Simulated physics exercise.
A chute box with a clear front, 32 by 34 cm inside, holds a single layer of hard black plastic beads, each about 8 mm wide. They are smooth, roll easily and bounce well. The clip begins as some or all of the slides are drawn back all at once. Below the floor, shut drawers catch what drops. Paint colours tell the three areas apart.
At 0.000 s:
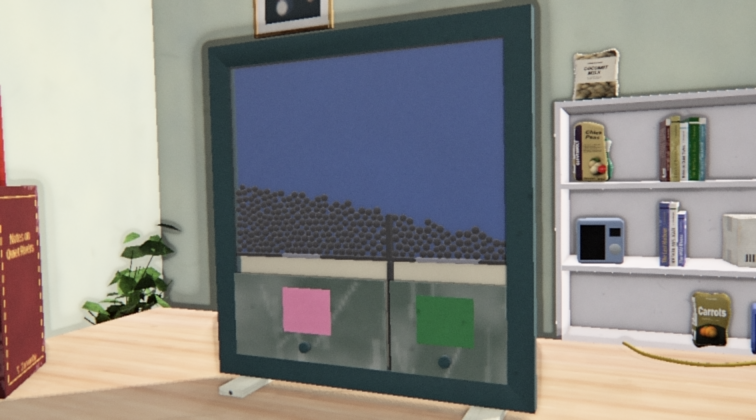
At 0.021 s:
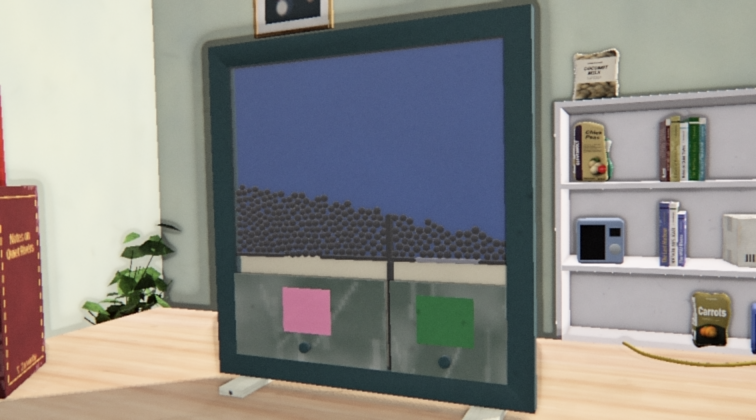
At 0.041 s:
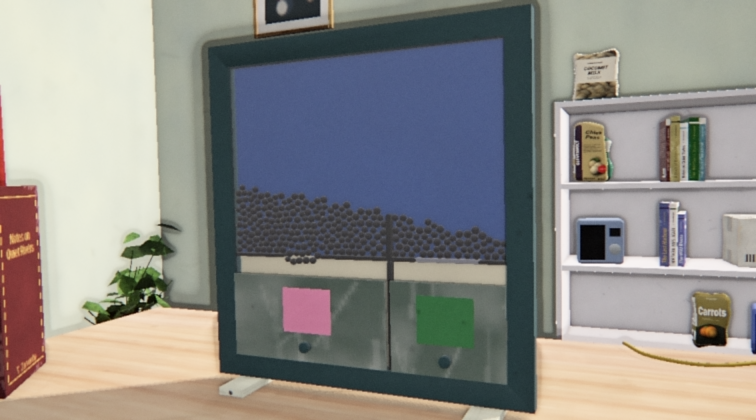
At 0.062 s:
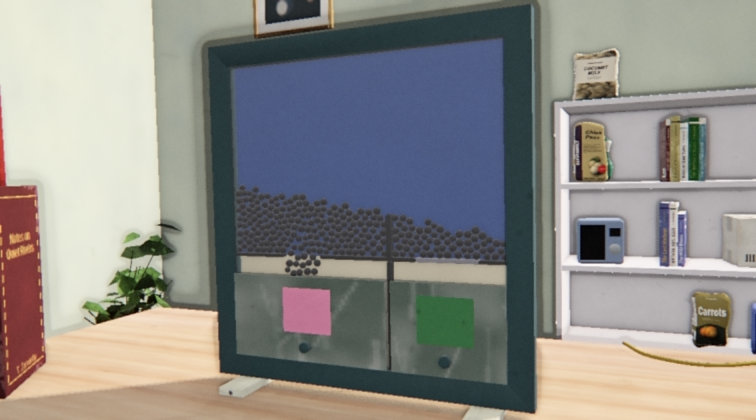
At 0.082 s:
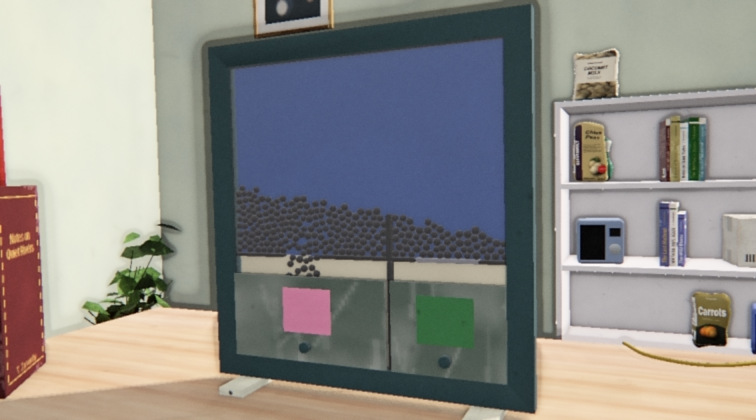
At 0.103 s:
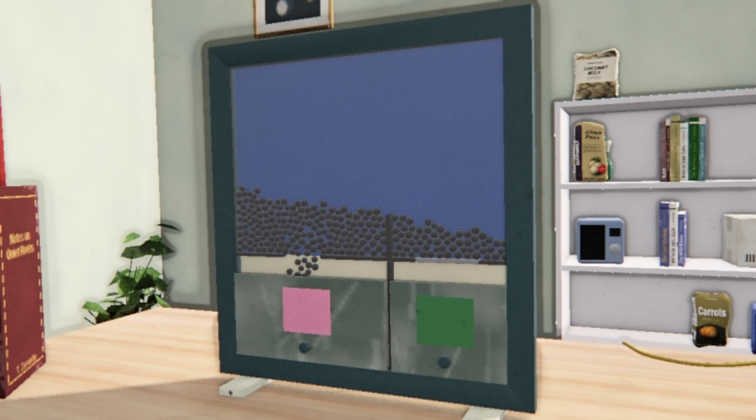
On a wooden table, dark beads drop through a gap above the pink-marked drawer.
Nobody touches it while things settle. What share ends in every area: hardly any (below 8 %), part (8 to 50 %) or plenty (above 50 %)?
Pink: Plenty; blue: Part; green: Hardly any.
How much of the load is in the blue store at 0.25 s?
Some 75 per cent.
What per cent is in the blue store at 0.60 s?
Some 50 per cent.
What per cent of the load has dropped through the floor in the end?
Some 65 per cent.
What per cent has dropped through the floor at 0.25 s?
Some 25 per cent.
By 0.25 s, 25 % are out; pink 20 %, blue 75 %.
By 0.60 s, 50 % are out; pink 50 %, blue 50 %.
By 1.30 s, 65 % are out; pink 65 %, blue 35 %.
All still by 2.2 s, 65 % are out; pink 65 %, blue 35 %, green 0 %.
